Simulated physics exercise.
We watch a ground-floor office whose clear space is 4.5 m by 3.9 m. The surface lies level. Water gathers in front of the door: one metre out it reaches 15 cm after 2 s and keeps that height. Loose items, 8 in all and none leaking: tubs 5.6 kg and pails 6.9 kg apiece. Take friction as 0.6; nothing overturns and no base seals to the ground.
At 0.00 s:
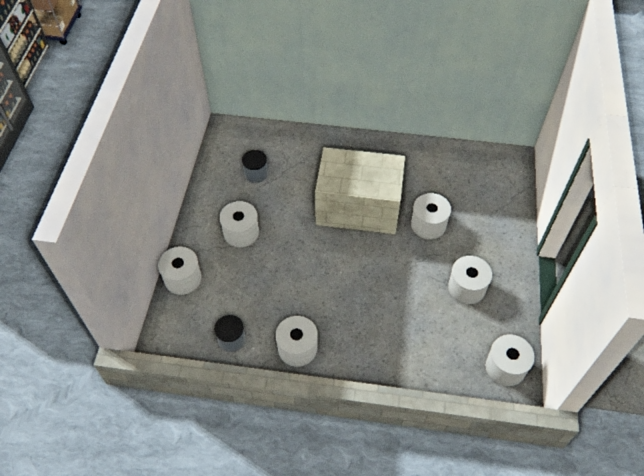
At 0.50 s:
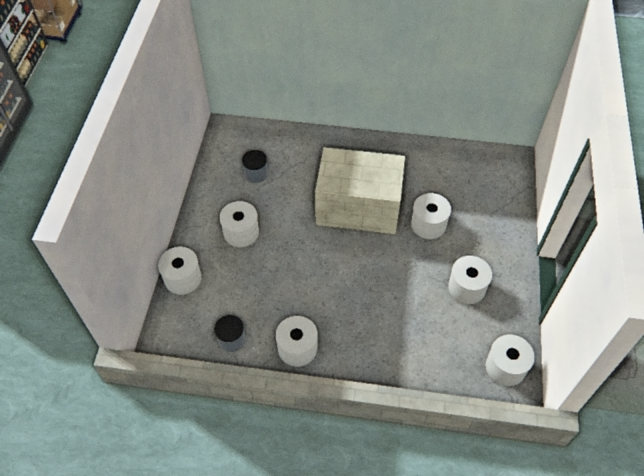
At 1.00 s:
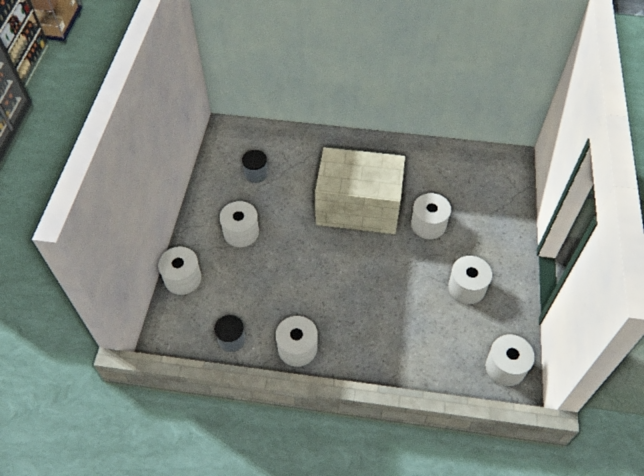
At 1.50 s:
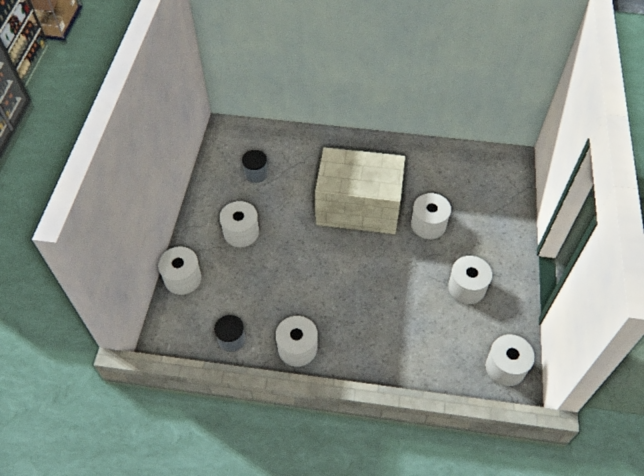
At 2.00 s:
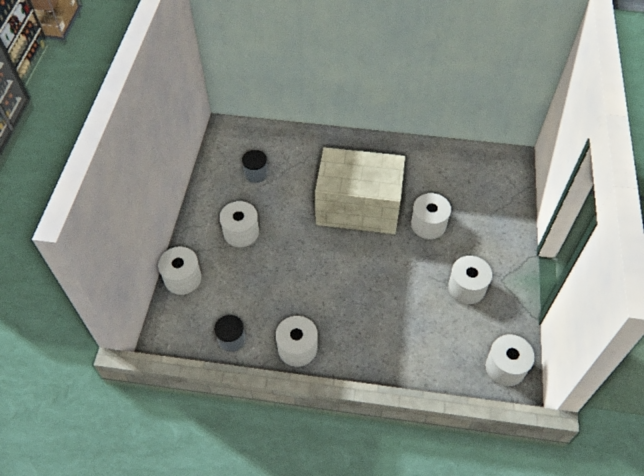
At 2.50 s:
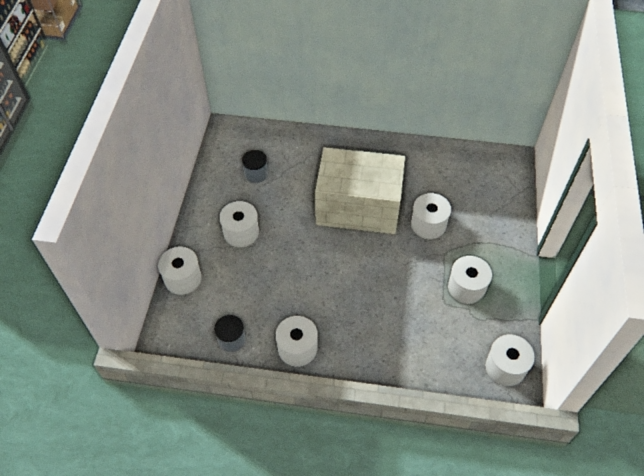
In a small room, the tubs stay still while clear water spreads in from the right.
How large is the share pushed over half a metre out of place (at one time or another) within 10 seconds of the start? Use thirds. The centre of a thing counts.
That comes to not even a third.
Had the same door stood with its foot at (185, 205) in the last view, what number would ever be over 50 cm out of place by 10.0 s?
In that case 1 of them.
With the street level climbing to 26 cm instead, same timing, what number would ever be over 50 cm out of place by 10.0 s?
In that case 7 of them.
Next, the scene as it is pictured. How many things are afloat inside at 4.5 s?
I count 0.
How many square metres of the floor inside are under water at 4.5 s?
Some 8.5 m2.
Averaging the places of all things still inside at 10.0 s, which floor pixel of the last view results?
At about (290, 268).
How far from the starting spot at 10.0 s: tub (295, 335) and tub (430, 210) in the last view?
In that order: 40 cm, 100 cm.
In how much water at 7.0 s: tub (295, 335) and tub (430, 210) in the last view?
Roughly 3 and 3 cm.
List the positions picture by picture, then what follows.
A tub at (472, 273) rests on the ground; a tub at (432, 208) rests on the ground; water covers 0.0 m2; 0 of 8 have shifted, in the first picture.
A tub at (472, 273) rests on the ground; a tub at (432, 208), on the bottom; water covers 0.0 m2; 0 of 8 have shifted, in the second picture.
A tub at (472, 273), on the bottom; a tub at (432, 208), on the bottom; 0.0 m2 under water; 0 of 8 have shifted, in the third picture.
A tub at (472, 273), on the bottom; a tub at (432, 208), on the bottom; 0.0 m2 under water; 0 of 8 have shifted, in the fourth picture.
A tub at (472, 273) rests on the ground; a tub at (432, 208), on the bottom; water covers 0.2 m2; 0 of 8 have shifted, in the fifth picture.
A tub at (472, 273), on the bottom; a tub at (432, 208), on the bottom; 0.9 m2 under water; 0 of 8 have shifted, in the sixth picture.
After 3.5 s 1 of 8 are over 50 cm from their spots; 0 afloat.
After 4.5 s 2 of 8 are over 50 cm from their spots; 0 afloat.
After 7.0 s 2 of 8 are over 50 cm from their spots; 0 afloat.
After 10.0 s 2 of 8 are over 50 cm from their spots, and 2 have been at some point; 4 afloat.
